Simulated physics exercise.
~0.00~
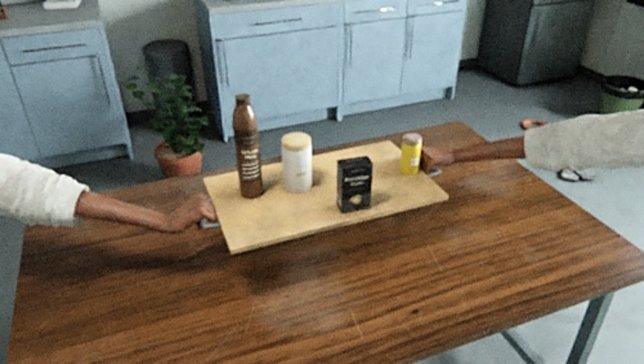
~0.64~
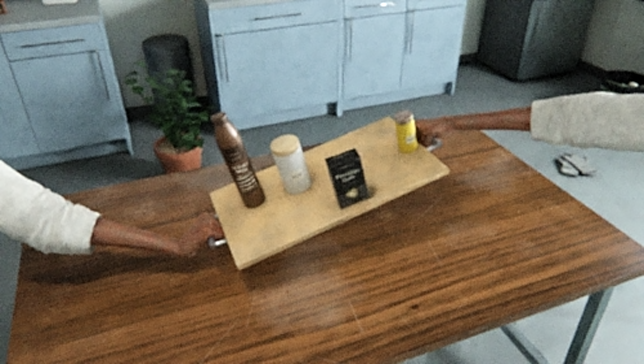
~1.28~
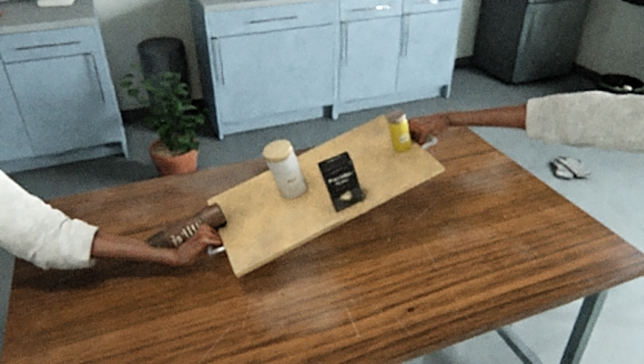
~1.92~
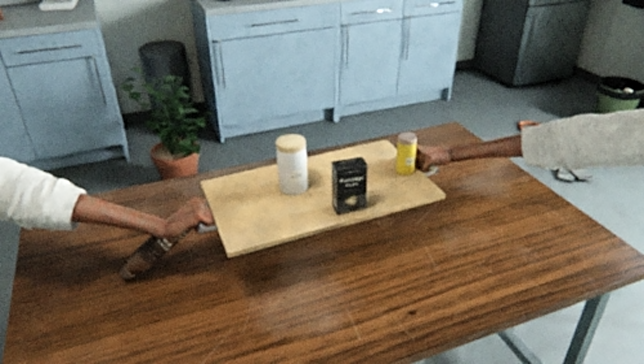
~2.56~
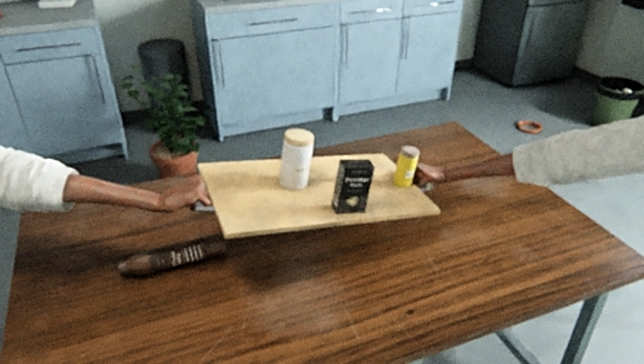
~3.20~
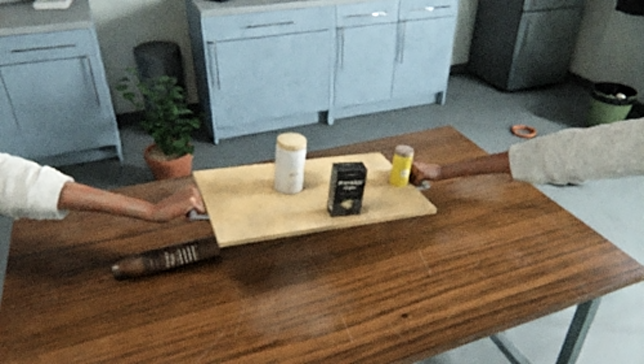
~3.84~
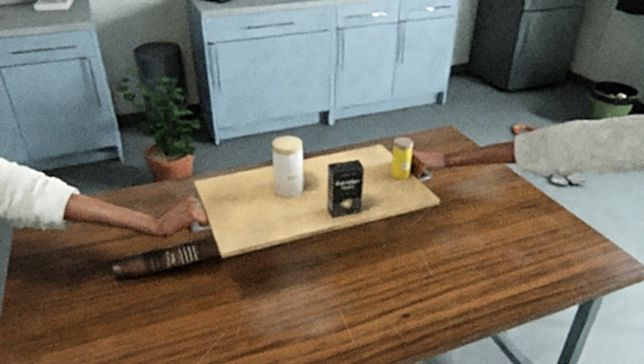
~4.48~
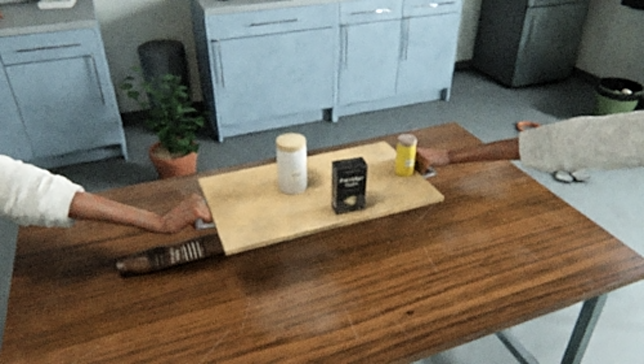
In a room with blue cabinets, two hands tipped a wooden tray down to the left on a table, and the brown bottle toppled off and lay beside it, while the jar, black packet and yellow shaker stayed standing as the tray levelled.
